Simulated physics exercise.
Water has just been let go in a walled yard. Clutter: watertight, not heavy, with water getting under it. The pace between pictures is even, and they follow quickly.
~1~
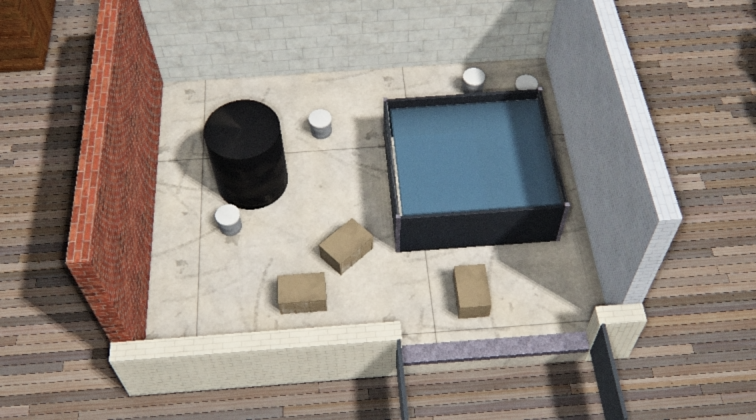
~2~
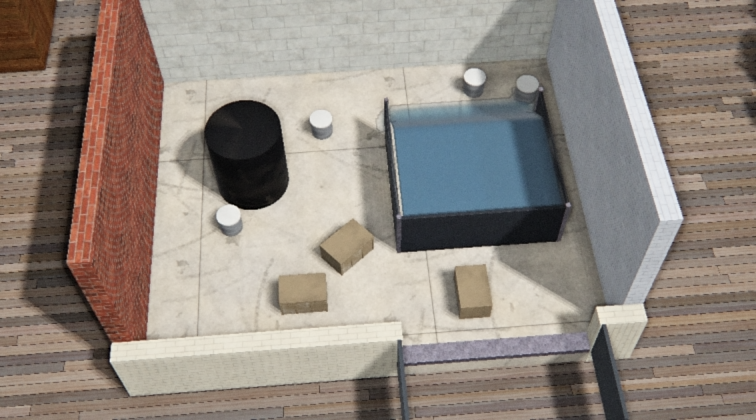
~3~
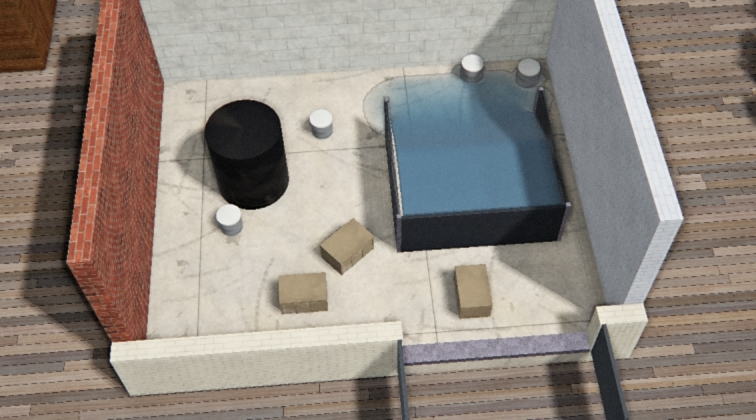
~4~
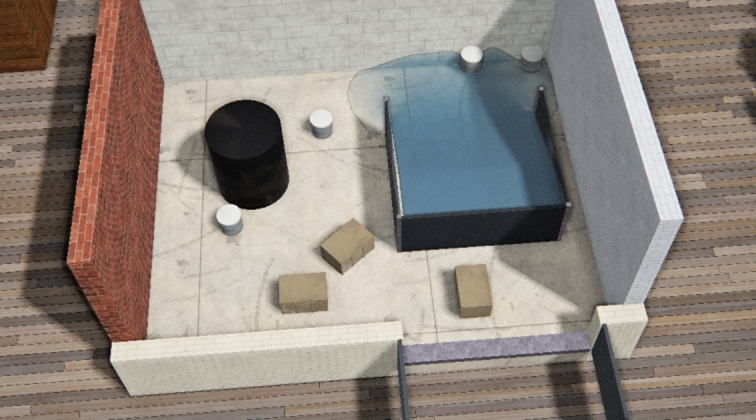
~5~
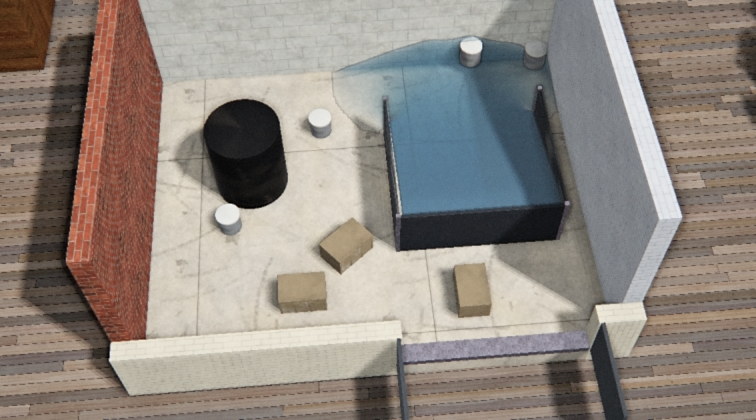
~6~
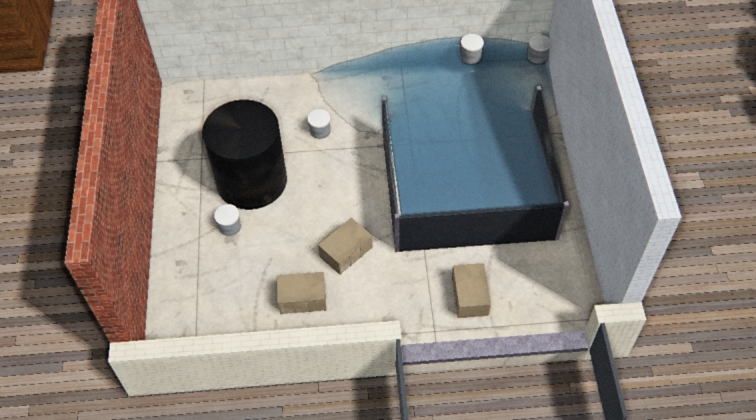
Water spills from the back of a dark-walled tank and pushes two pails toward the rear wall.
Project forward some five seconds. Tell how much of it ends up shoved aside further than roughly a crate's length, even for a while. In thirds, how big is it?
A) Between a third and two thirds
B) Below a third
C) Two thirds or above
Answer: C.
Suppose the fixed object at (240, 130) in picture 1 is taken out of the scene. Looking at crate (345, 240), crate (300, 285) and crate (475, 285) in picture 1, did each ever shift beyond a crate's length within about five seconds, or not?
In sequence: Did not travel far, next did not travel far, finally did not travel far.
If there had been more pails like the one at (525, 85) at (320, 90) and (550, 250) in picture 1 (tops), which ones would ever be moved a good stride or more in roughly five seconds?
Travels that far, then falls short.
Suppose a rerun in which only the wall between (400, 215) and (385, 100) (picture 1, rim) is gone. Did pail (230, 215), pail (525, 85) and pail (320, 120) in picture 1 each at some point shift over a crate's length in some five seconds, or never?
Went past that, fell short, went past that.
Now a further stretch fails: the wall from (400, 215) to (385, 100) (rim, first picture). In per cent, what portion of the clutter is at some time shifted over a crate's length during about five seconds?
That works out to some 90 %.
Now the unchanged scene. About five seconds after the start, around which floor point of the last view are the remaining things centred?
Mean position: About (393, 262).
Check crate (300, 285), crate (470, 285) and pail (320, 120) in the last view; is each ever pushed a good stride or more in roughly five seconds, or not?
Item one gets that far, item two never gets that far, item three gets that far.
A moment on, 0 of 8 are well off their spots; 2 afloat.
Next, 4 of 8 are well off their spots; 2 afloat.
Later, 4 of 8 are well off their spots; 2 afloat.
In the end, 6 of 8 are well off their spots, and 6 have been at some point; 5 afloat.
